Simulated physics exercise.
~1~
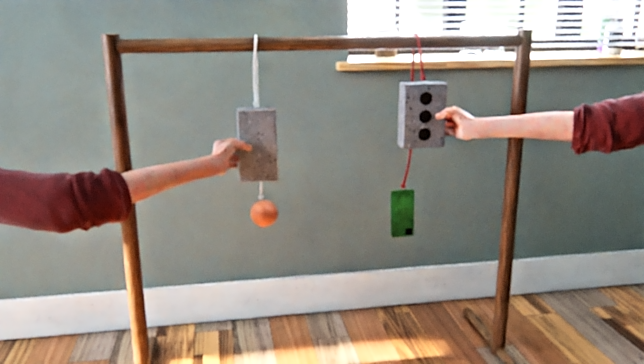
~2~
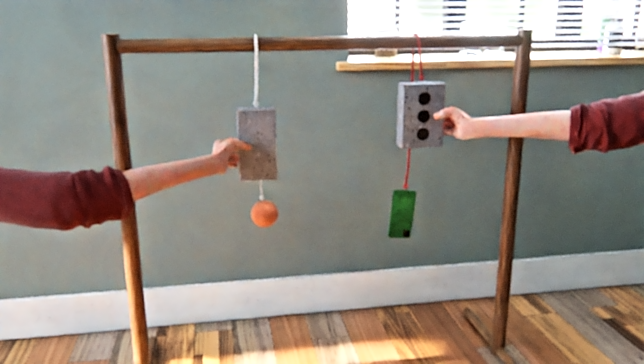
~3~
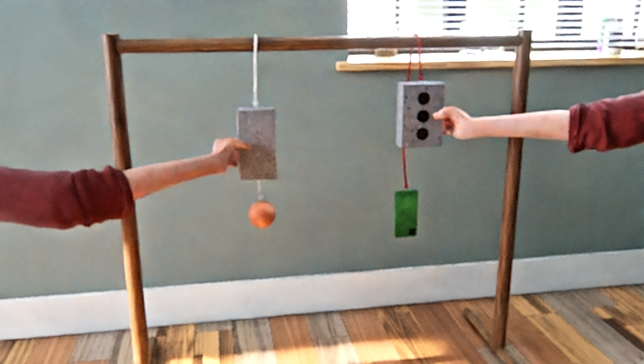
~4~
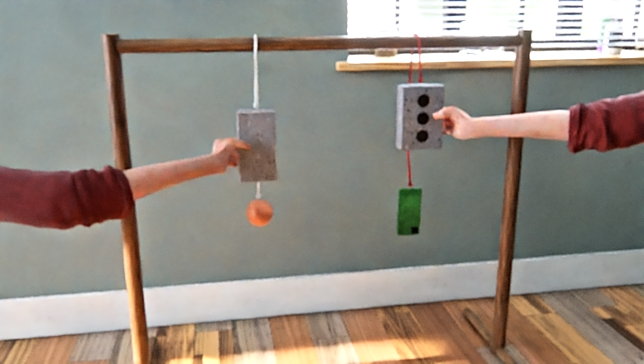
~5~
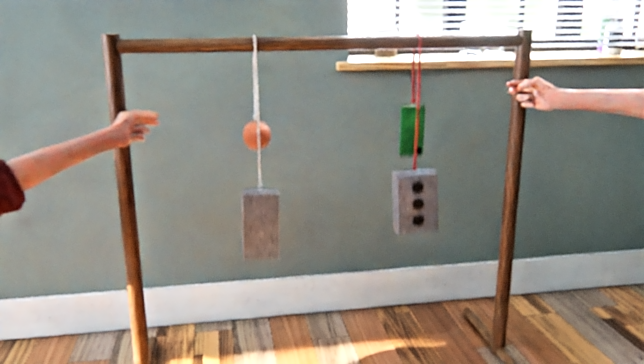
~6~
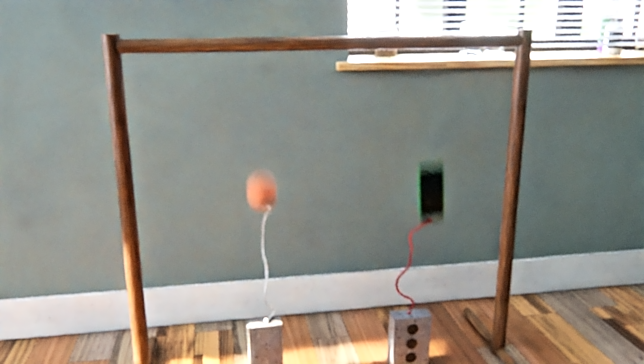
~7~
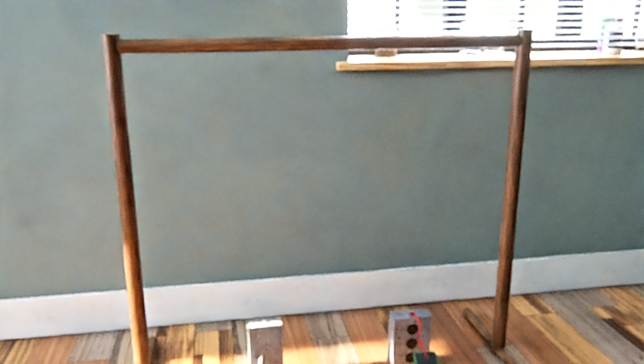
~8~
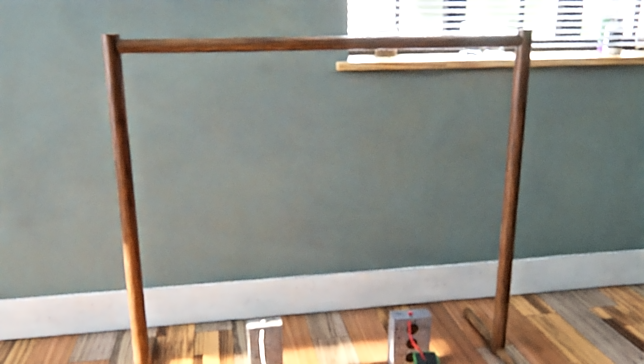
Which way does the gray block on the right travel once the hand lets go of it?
It moves down, dropping from below the rail to the wooden floor.
Two gray blocks drop to the floor after hands release them, pulling their strings off the rail.
